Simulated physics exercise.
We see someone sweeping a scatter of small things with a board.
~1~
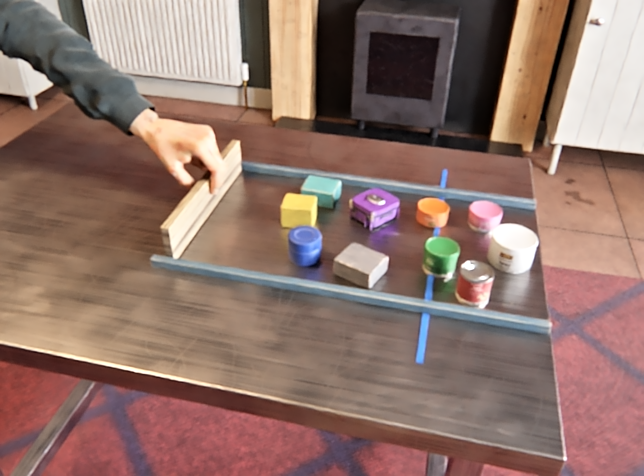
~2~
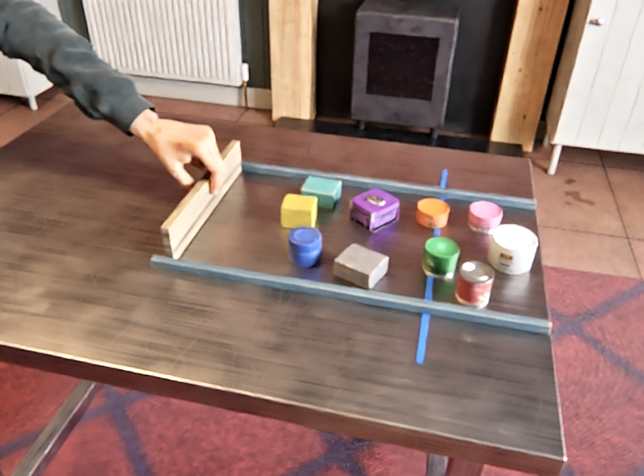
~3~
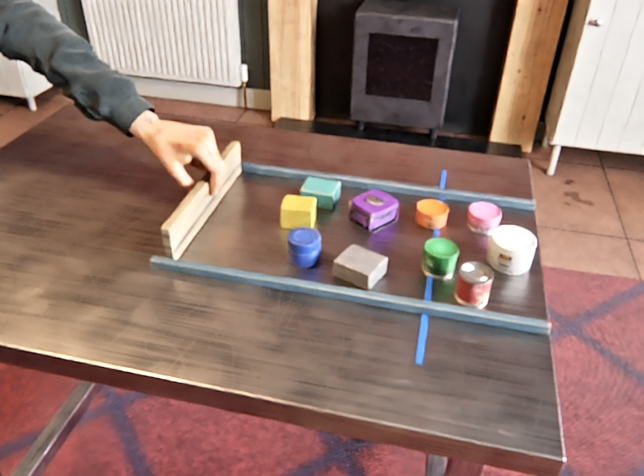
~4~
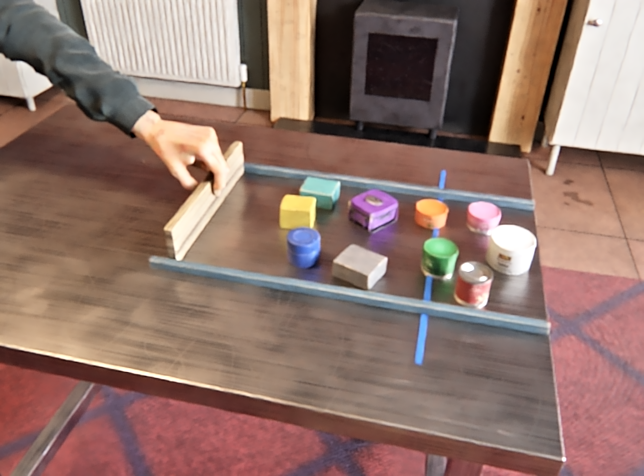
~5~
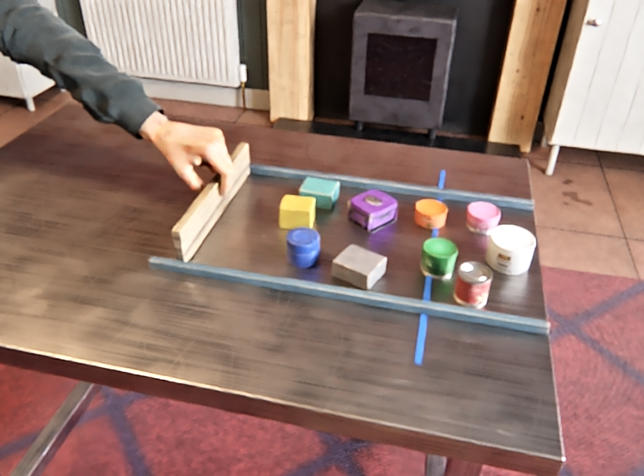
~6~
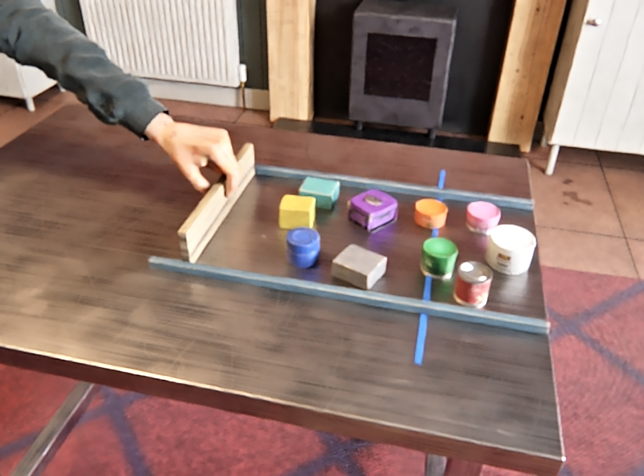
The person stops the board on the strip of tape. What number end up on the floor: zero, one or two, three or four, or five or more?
Here the number that fall off is zero.
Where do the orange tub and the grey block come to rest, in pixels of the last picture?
The orange tub at (488, 207), the grey block at (456, 289).
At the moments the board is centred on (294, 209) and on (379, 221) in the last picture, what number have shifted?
By then 2, and 6.
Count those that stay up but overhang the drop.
The number is 0.
A little later, none off yet; white tub at rest near (510, 249); pink pot at rest near (482, 217); red pot at rest near (473, 284).
When it is over, the number that fall off is zero.
